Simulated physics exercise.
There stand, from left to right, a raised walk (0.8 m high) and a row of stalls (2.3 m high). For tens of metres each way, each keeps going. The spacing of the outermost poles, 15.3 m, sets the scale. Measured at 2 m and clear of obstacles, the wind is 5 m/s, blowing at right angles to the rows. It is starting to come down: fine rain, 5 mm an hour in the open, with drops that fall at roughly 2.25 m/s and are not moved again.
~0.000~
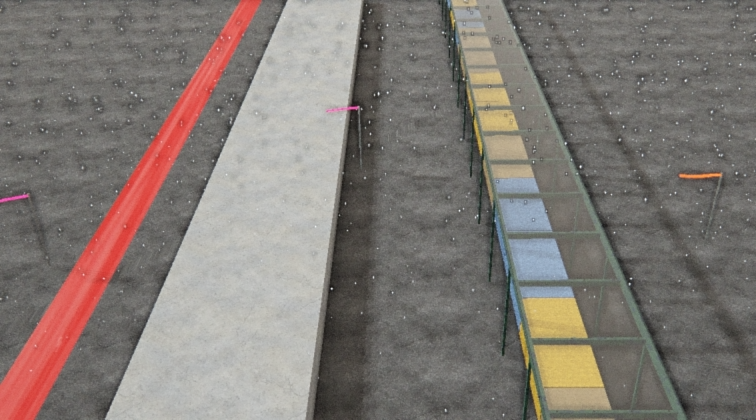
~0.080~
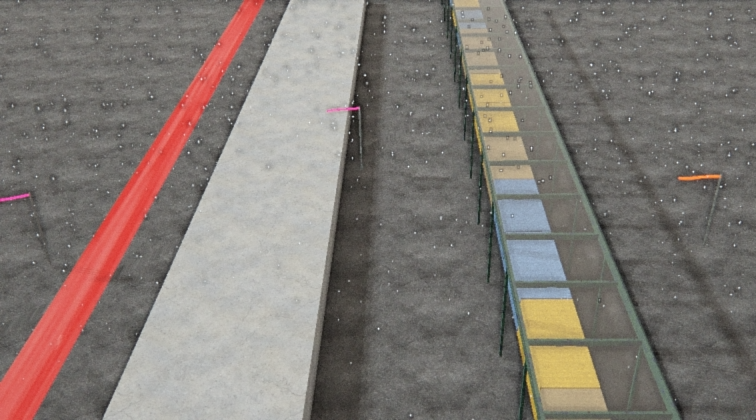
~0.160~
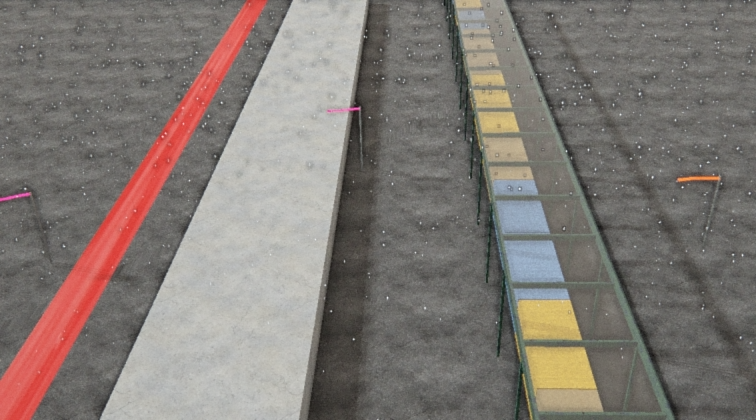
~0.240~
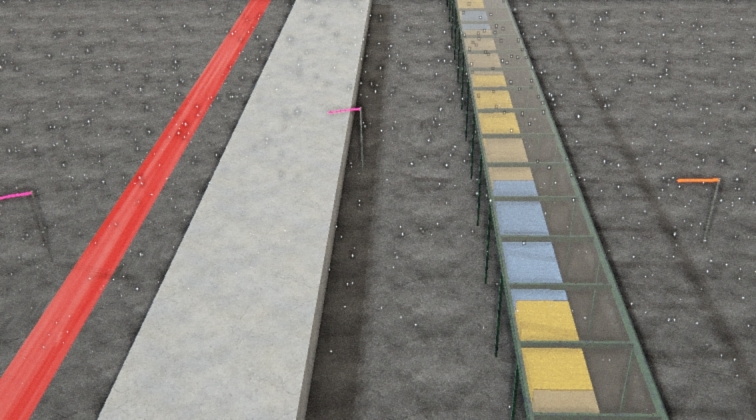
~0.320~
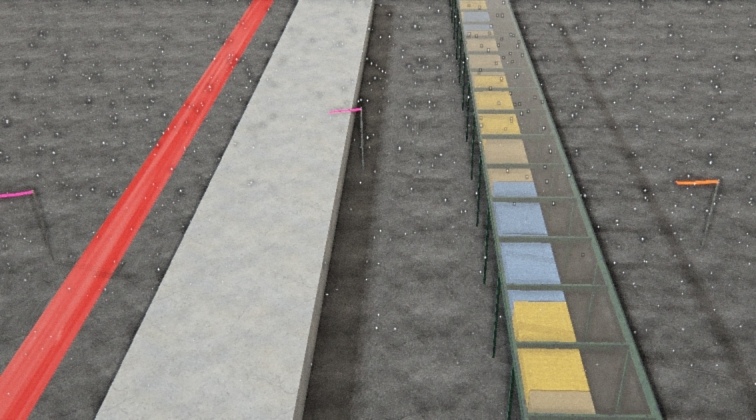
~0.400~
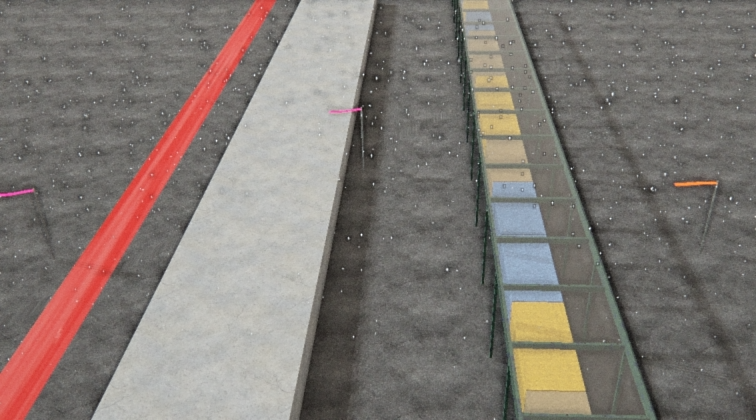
The video shows a red strip, a raised pale walk and a long row of stalls with blue and yellow panels on dark ground, as fine drops speckle the view, ribbons on poles point left, and the view shifts slightly.
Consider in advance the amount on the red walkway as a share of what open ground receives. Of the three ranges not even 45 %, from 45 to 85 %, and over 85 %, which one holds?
The range that holds is more than 85 %.
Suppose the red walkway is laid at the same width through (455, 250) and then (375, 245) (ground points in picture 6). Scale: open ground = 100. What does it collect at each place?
About 70 %, then 30 %.
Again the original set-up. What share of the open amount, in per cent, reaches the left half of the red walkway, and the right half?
Left roughly 100 per cent, right roughly 95 per cent.
After 10 minutes open ground has 0.8 mm and the red walkway 0.8 mm.
After 30 minutes open ground has 2.5 mm and the red walkway 2.4 mm.
After 60 minutes open ground has 5.0 mm and the red walkway 4.9 mm, so the red walkway has 98 % of the open amount; the left half of it has 99 %, the right half 97 %.
